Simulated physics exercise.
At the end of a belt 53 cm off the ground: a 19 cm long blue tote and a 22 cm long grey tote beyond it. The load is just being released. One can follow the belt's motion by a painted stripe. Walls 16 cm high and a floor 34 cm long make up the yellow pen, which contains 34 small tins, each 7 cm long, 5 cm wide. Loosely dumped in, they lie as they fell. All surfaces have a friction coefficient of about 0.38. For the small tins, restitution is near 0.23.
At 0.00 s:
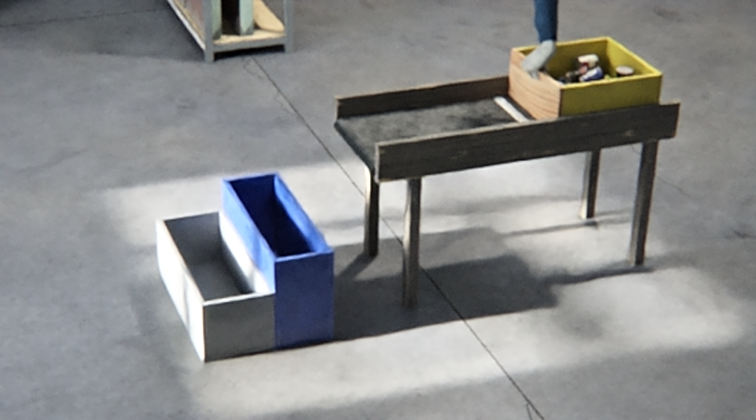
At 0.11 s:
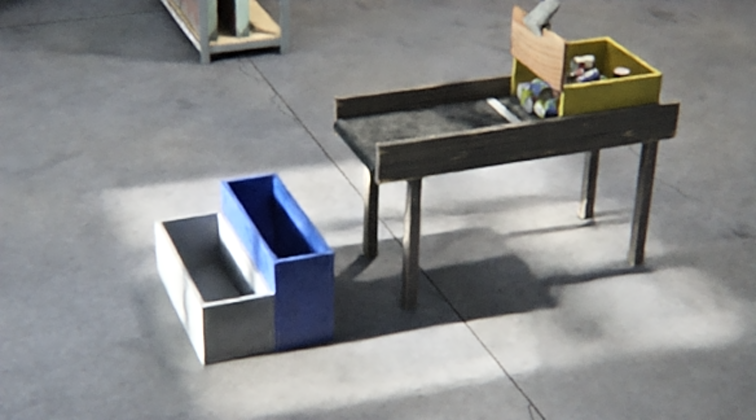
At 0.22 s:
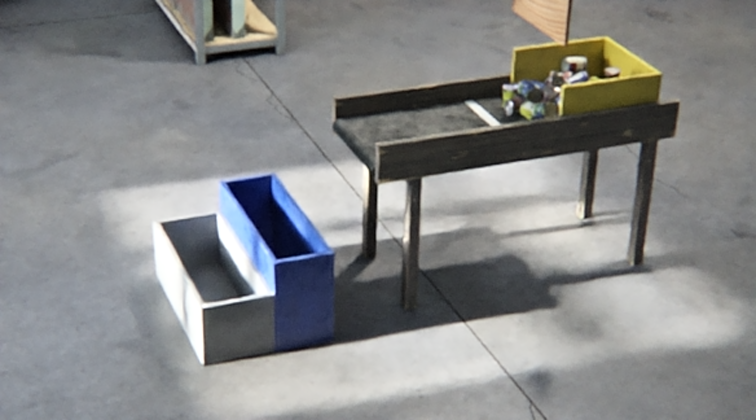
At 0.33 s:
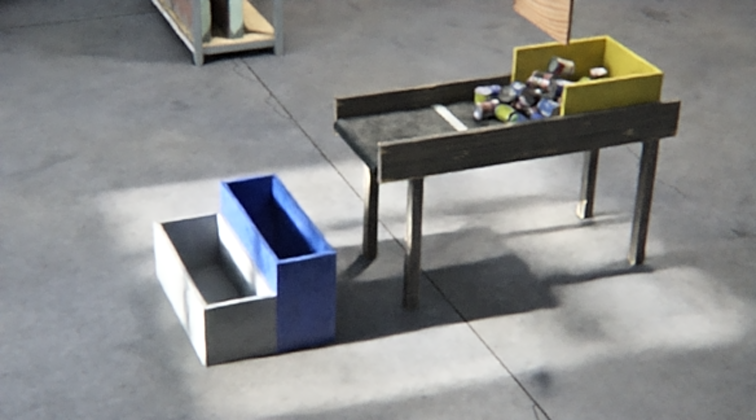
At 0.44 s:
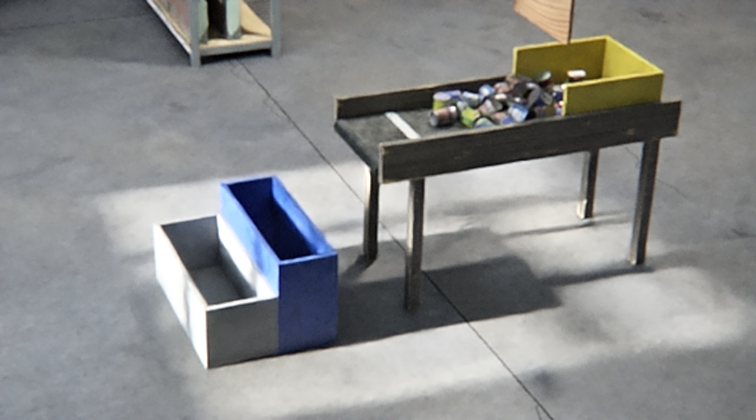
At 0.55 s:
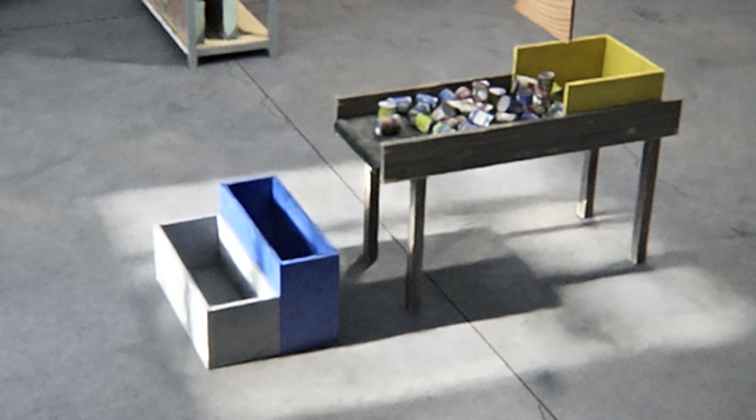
A gloved hand lifted the wooden end panel off a yellow pen on a raised belt, and small tins tumbled out and rode leftward in a spreading heap behind a white stripe.
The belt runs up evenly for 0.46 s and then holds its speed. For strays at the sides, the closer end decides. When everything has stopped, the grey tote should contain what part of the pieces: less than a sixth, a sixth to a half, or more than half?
The share there is the greater part.
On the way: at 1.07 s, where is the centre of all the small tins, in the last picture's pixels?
I'd say close to (224, 226).
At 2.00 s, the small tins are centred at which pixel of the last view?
Near (208, 301).
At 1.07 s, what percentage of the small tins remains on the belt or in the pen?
About 5 %.
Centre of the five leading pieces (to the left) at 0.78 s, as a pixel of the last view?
Somewhere near pixel (278, 160).
After 0.78 s, 21 on the belt and 13 in the air.
After 1.07 s, 13 in the grey tote, 2 on the belt and 19 in the air.
After 1.48 s, 1 in the blue tote, 29 in the grey tote, 1 on the belt, 2 on the ground beyond the grey tote and 1 in the air.
Outcome (at 2.00 s), 2 in the blue tote, 29 in the grey tote, 1 on the ground short of the blue tote and 2 on the ground beyond the grey tote. Asked share, 29 of 34, 85 per cent.
